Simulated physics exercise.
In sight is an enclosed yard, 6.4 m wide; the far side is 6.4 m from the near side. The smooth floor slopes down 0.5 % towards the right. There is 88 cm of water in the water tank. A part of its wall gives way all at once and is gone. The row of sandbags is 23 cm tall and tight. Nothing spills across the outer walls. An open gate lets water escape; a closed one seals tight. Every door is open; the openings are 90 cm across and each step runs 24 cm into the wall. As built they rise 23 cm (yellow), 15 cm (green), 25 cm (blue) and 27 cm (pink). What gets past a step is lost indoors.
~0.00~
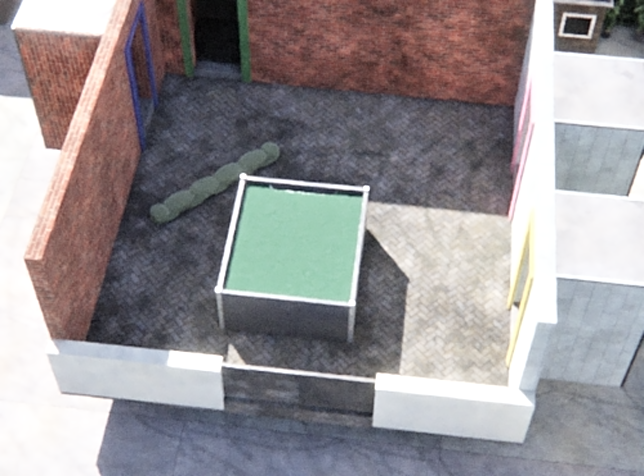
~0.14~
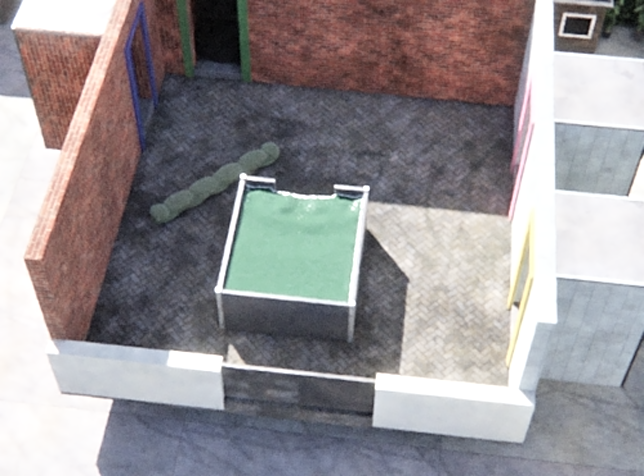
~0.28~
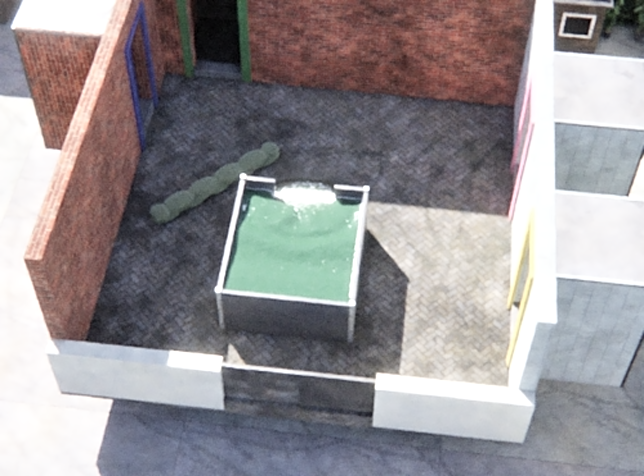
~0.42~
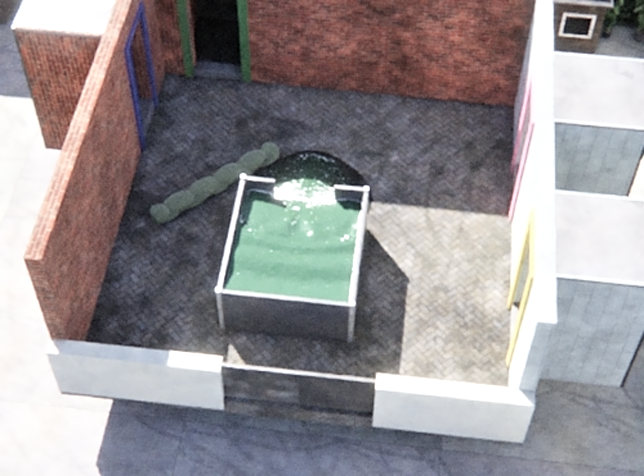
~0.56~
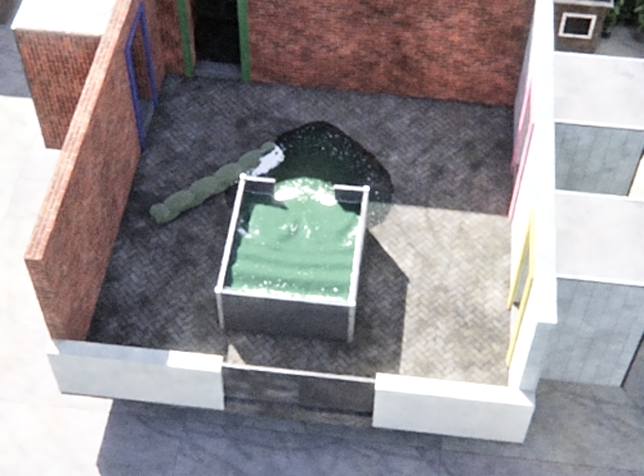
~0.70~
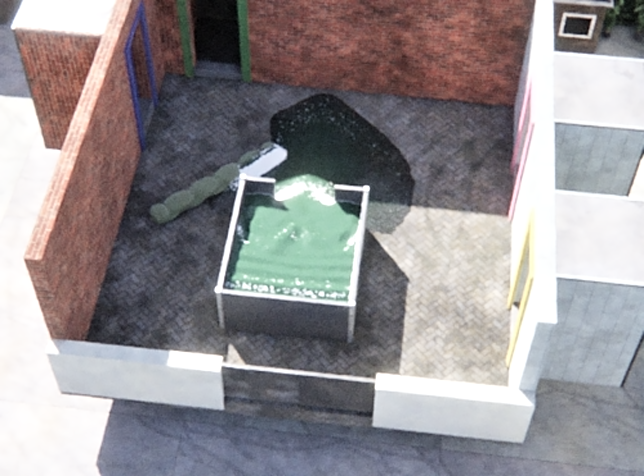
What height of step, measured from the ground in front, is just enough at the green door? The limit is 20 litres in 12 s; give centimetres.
Close to 9.5 cm is just enough.
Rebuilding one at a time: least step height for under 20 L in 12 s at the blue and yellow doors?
About 10.0 cm at blue and 11.5 cm at yellow.
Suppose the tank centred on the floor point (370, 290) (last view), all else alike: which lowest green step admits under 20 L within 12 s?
Then roughly 14.0 cm.
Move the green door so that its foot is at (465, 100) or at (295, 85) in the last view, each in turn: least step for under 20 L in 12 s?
Roughly 22 and 33 cm.
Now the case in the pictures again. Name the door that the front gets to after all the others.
Last comes the yellow one.
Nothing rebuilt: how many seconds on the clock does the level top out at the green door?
At about 4.5 s.
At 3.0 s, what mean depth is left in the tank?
Roughly 40 cm on average.
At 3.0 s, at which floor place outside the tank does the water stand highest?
Around (510, 116).
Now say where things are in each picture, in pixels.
The first frame shows the water tank at (295, 241) is whole and still, 88 cm deep; the green door at (215, 37) is dry.
In the second frame, the front is at a hidden place, 0.3 m from the gap on the far side; 0.3 m2 of floor is wet, 88 cm left at the back.
In the third frame, water pours out on the far side and has run 0.9 m, to (295, 182); about 14 cm deep outside, 88 cm at the back.
In the fourth frame, the gap is on the far side, the front 1.5 m out at (307, 154); the back of the water tank holds 87 cm.
In the fifth frame, the gap is on the far side, the front 2.3 m out at (319, 124); the back of the water tank holds 81 cm.
In the sixth frame, water pours out on the far side and has run 2.9 m, to (320, 98); about 6 cm deep outside, 73 cm at the back; the green door at (215, 37), 3.8 m from the gap, is still 1.5 m from the nearest water.
After 1.4 s water covers 30 % of the floor, deepest (46 cm) near (321, 91); 3 cm at the green door, 0 litres in over its 15 cm step.
After 3.0 s water covers 50 % of the floor, deepest (39 cm) near (510, 116); 11 cm at the green door, 0 litres in over its 15 cm step.
After 12.0 s water covers 95 % of the floor, deepest (16 cm) near (506, 260); 7 cm at the green door, 2 litres in over its 15 cm step.
At the green door as built, the water arrived by 1.4 s and peaked near 13 cm at 4.6 s.
Run again over the same 12 s with other heights there, 31 litres in over 8 cm, 13 litres over 10.5 cm. The limit of 20 litres is kept from about 9.5 cm up.
